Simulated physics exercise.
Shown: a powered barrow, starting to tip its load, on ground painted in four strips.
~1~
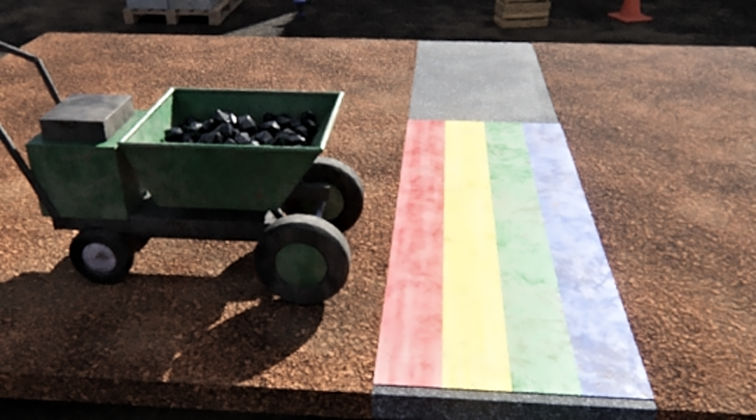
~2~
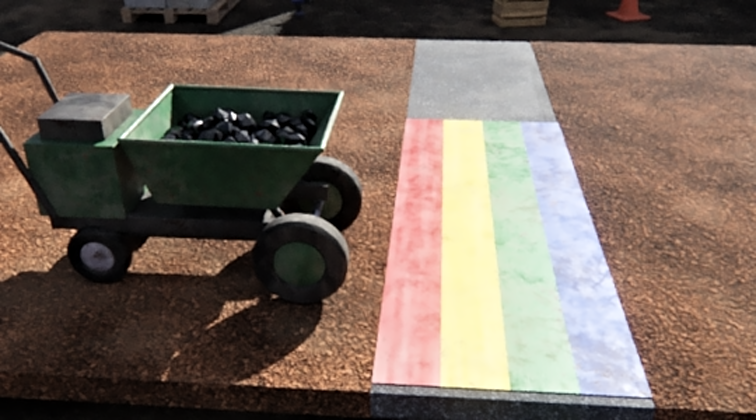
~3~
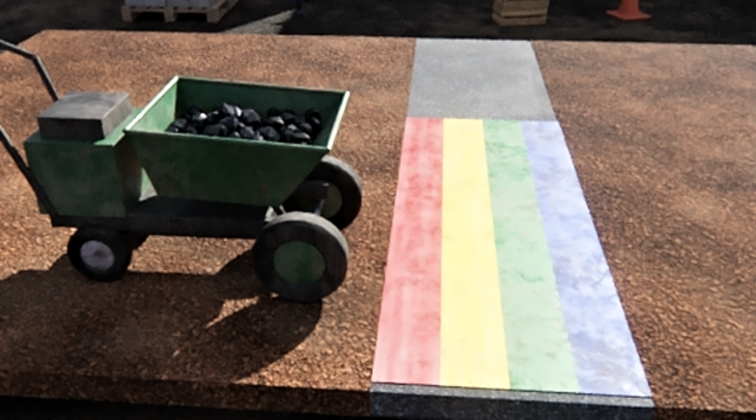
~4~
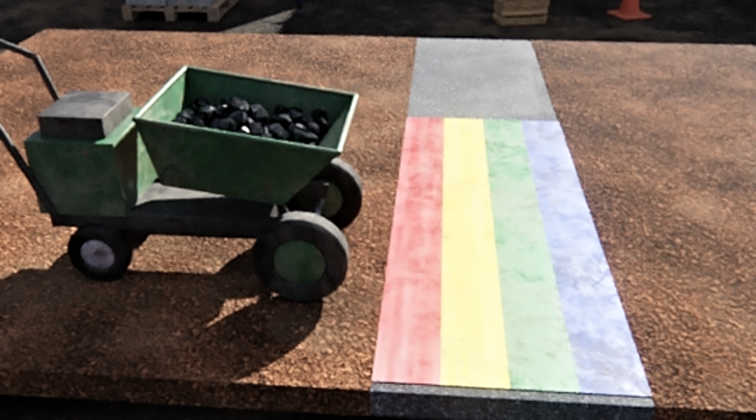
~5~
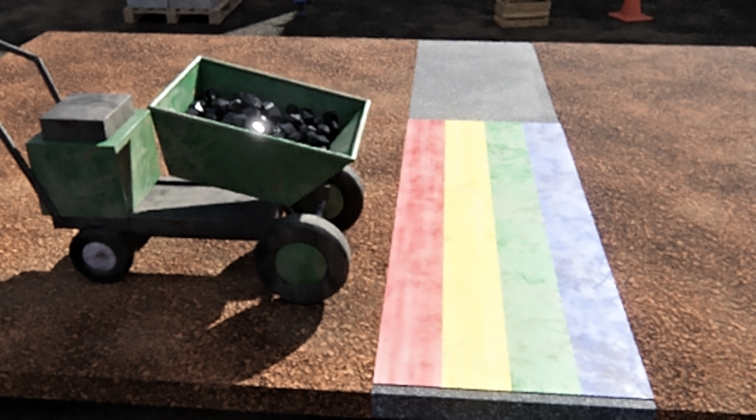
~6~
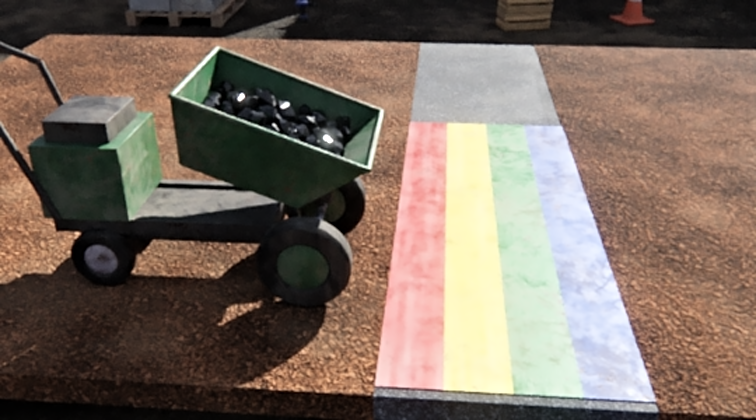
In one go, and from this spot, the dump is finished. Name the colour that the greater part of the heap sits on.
Yellow.
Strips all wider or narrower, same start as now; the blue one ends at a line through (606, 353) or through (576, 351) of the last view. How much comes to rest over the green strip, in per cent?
About 30 per cent first, then about 30 per cent.
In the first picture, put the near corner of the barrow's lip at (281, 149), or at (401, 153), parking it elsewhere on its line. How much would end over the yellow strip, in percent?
First try: Some 40 %; second try: 10 %.
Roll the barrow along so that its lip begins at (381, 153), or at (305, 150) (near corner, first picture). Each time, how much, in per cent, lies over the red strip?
Near 0 % and 30 %.
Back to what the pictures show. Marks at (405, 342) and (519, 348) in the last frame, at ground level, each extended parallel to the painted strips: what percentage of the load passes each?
First roughly 90 percent, then 30 percent.
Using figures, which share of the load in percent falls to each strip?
I'd put the red strip near 20, the yellow strip near 45, the green strip near 25 and the blue strip near 5.
Shortly afterwards, skip tipped steeply; the whole lot in the skip.
Next, skip tipped right over; the bulk in the skip; only a few over the red strip; near a quarter over the yellow strip; only a few over the green strip; only a few falling.
Some moments later, skip tipped right over; a little in the skip; a little over the red strip; near half over the yellow strip; near a quarter over the green strip; a little over the blue strip; only a few off the paint.
In the end, skip tipped right over; a little in the skip; near a quarter over the red strip; near half over the yellow strip; near a quarter over the green strip; a little over the blue strip; only a few off the paint.
